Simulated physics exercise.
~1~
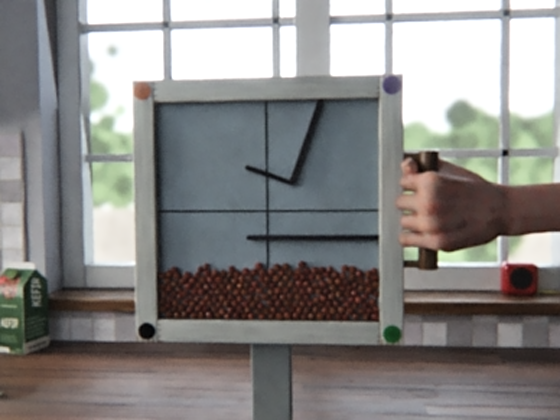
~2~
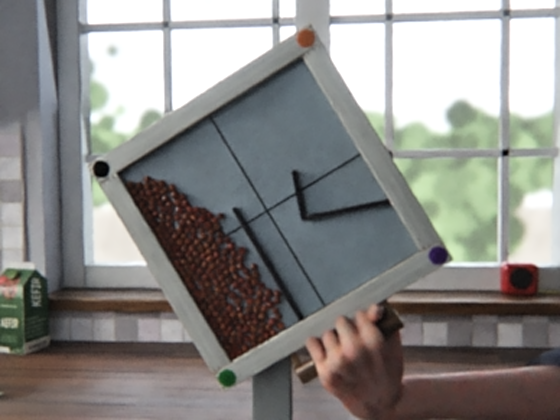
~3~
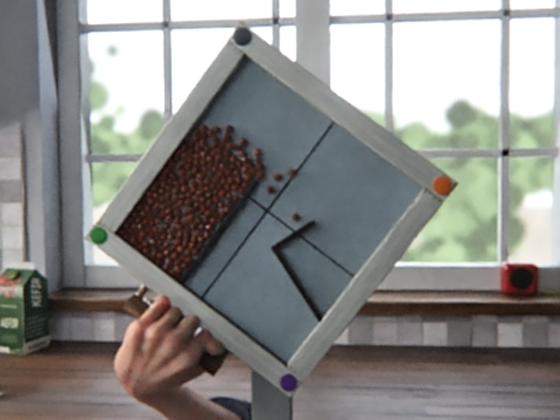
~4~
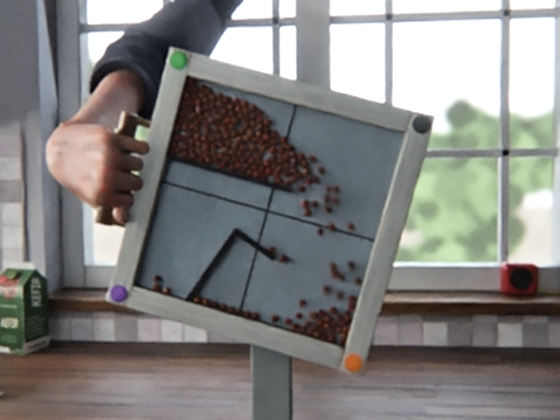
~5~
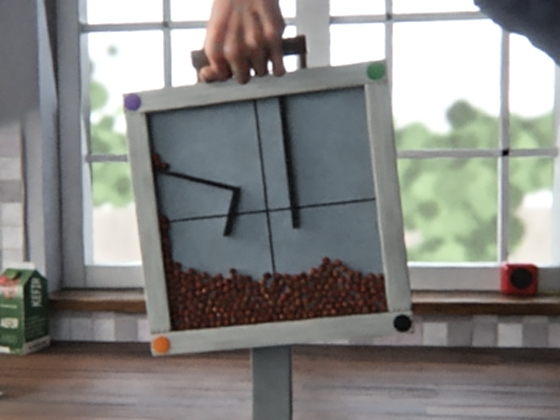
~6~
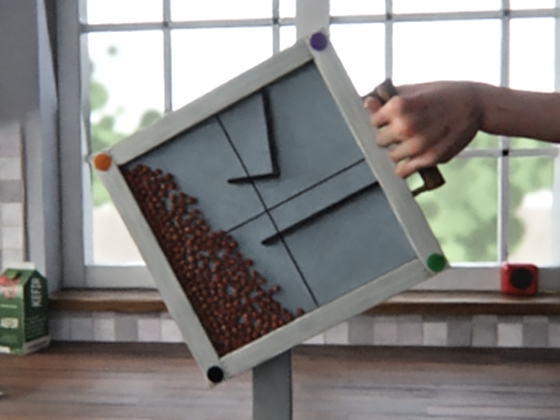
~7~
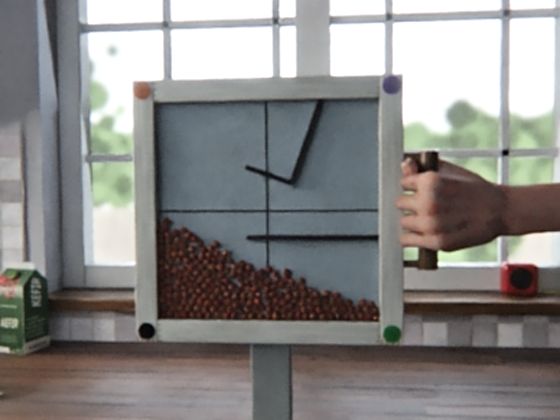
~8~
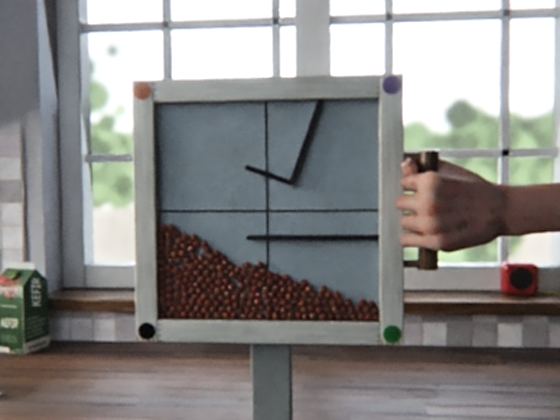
In a kitchen, a hand turns a bead-filled square frame full circle, leaving beads heaped left.
